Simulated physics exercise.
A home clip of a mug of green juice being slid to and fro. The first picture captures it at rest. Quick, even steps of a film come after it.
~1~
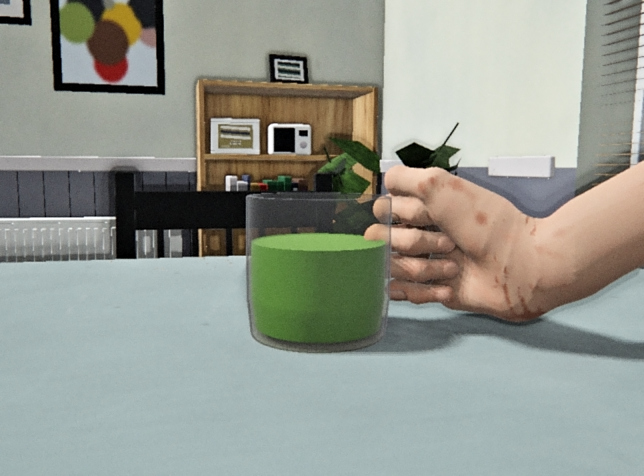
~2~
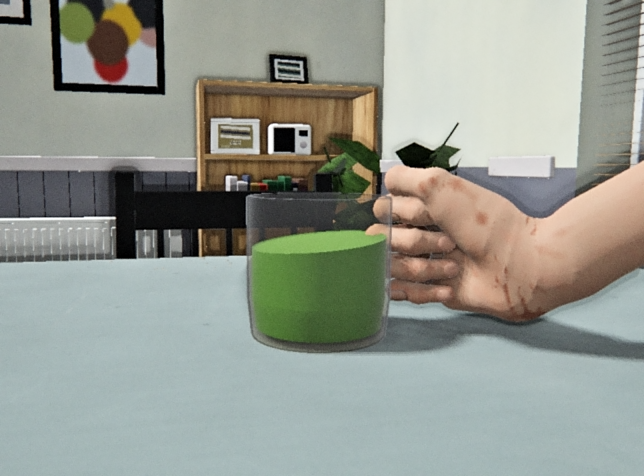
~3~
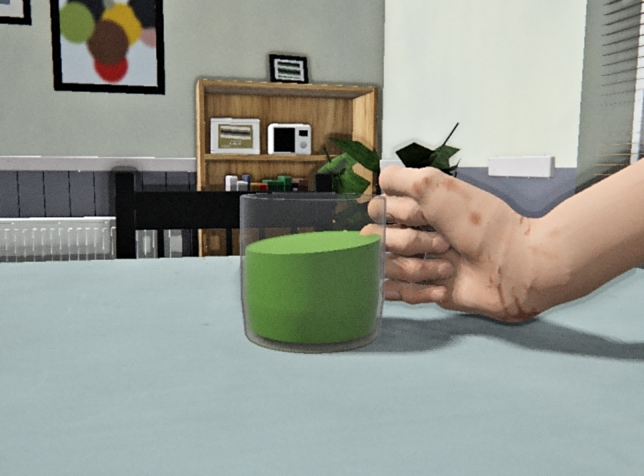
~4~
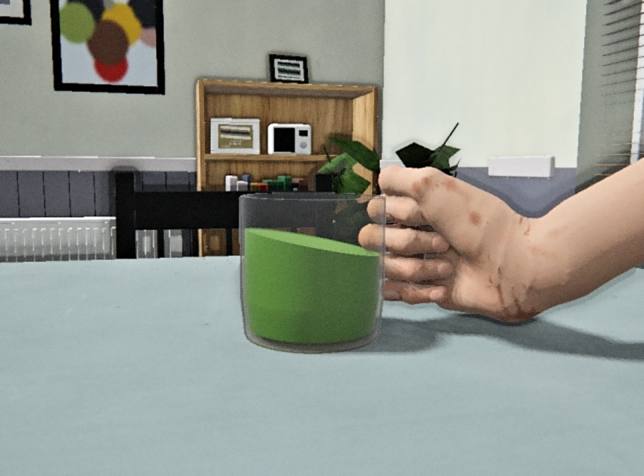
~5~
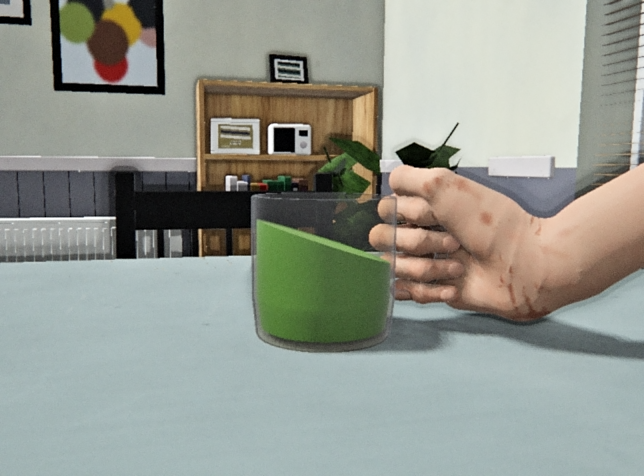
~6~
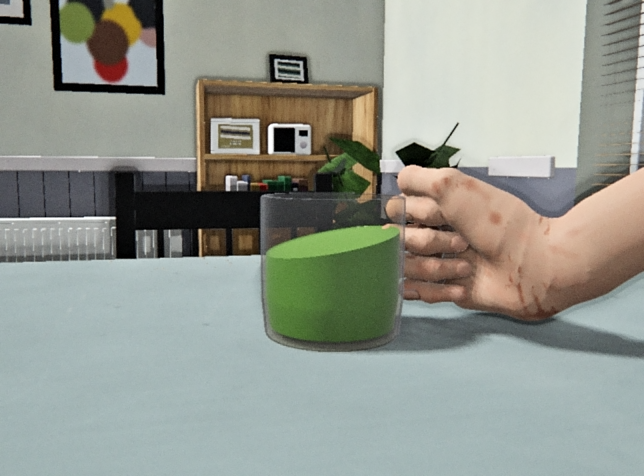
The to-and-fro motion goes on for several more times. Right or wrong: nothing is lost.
Wrong.
A moment on, the highest wave so far goes over the rim.
When it is over, the highest wave so far goes over the rim; some is on the top.
